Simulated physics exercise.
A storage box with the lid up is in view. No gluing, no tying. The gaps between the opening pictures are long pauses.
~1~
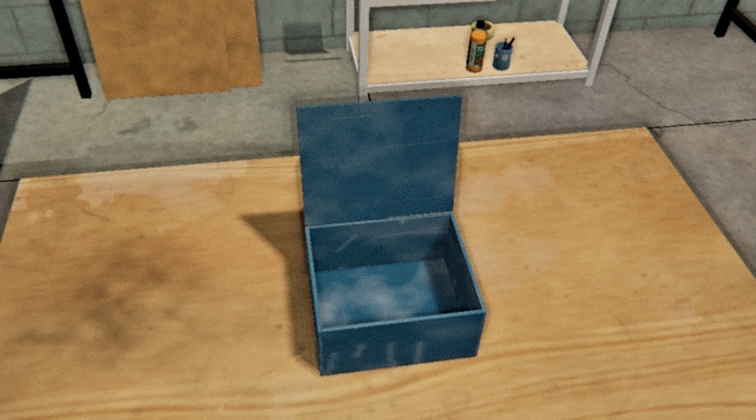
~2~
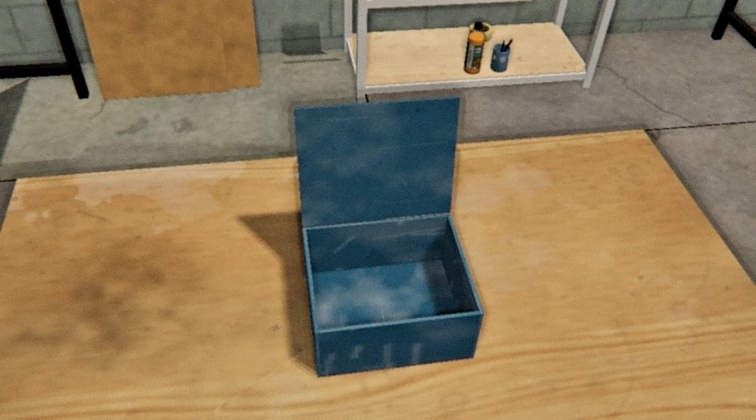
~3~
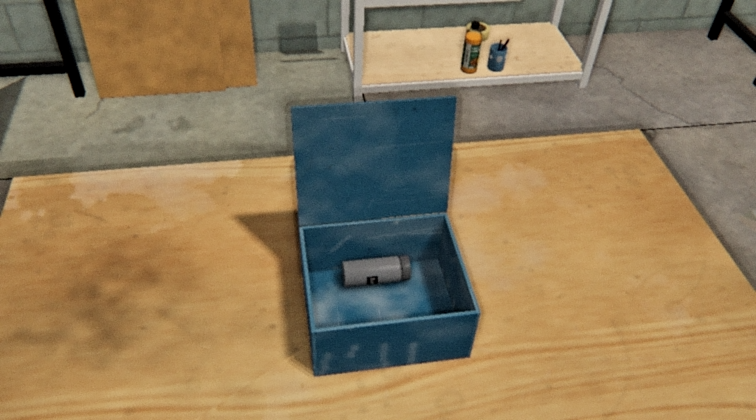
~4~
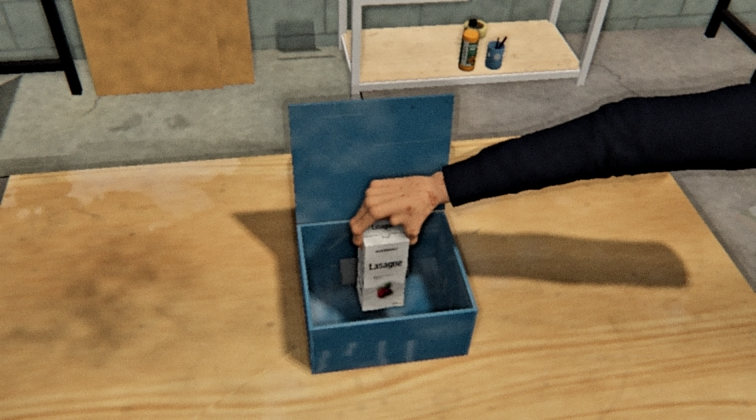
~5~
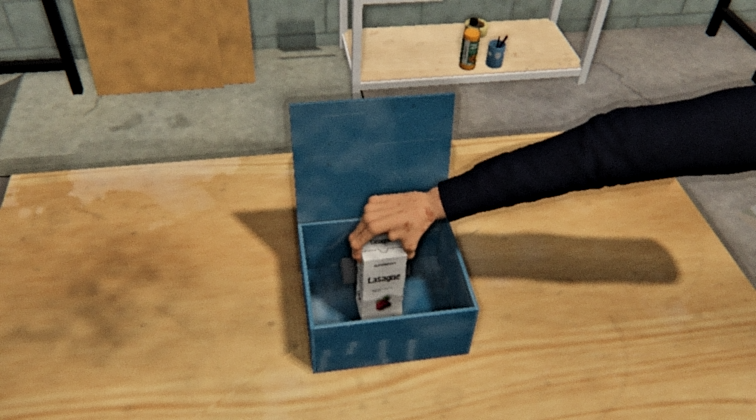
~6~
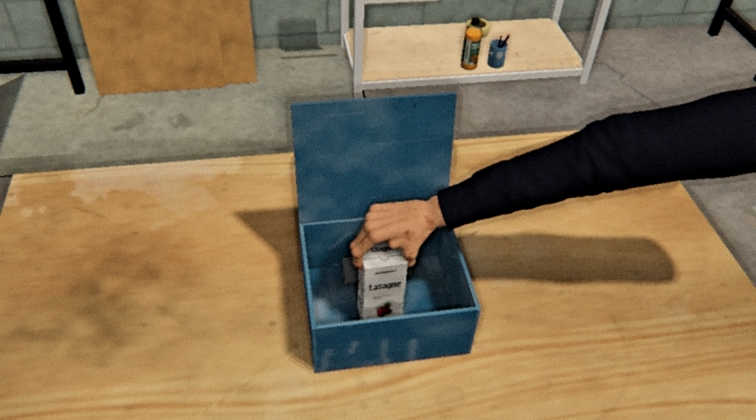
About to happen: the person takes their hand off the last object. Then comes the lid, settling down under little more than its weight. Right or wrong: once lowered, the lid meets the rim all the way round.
Wrong.
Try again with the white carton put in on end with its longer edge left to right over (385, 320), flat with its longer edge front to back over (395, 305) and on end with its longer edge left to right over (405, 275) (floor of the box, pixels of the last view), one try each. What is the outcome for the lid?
The lid stays up the first time, goes down the second time and goes down the third time.
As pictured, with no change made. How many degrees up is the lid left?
Near 25°.
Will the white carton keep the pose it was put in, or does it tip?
By the end it has kept its angle.
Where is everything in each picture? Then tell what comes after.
The last thing is not in view yet, in the first frame.
The last thing is not in view yet, in the second frame.
The last thing is not in view yet; grey shaker (376, 271), in the third frame.
Coming down; white carton (382, 266), in the fourth frame.
Coming down; white carton (380, 279), in the fifth frame.
In place under the hand; white carton (381, 286), in the sixth frame.
Then, 1.20 s on from there, lid starting down.
Then, 1.60 s on from there, lid 57° above the rim.
Then, 1.80 s on from there, lid 34° above the rim.
In the end, lid 24° above the rim; both unmoved. At the end, from the last picture's camera, white carton near (381, 286).
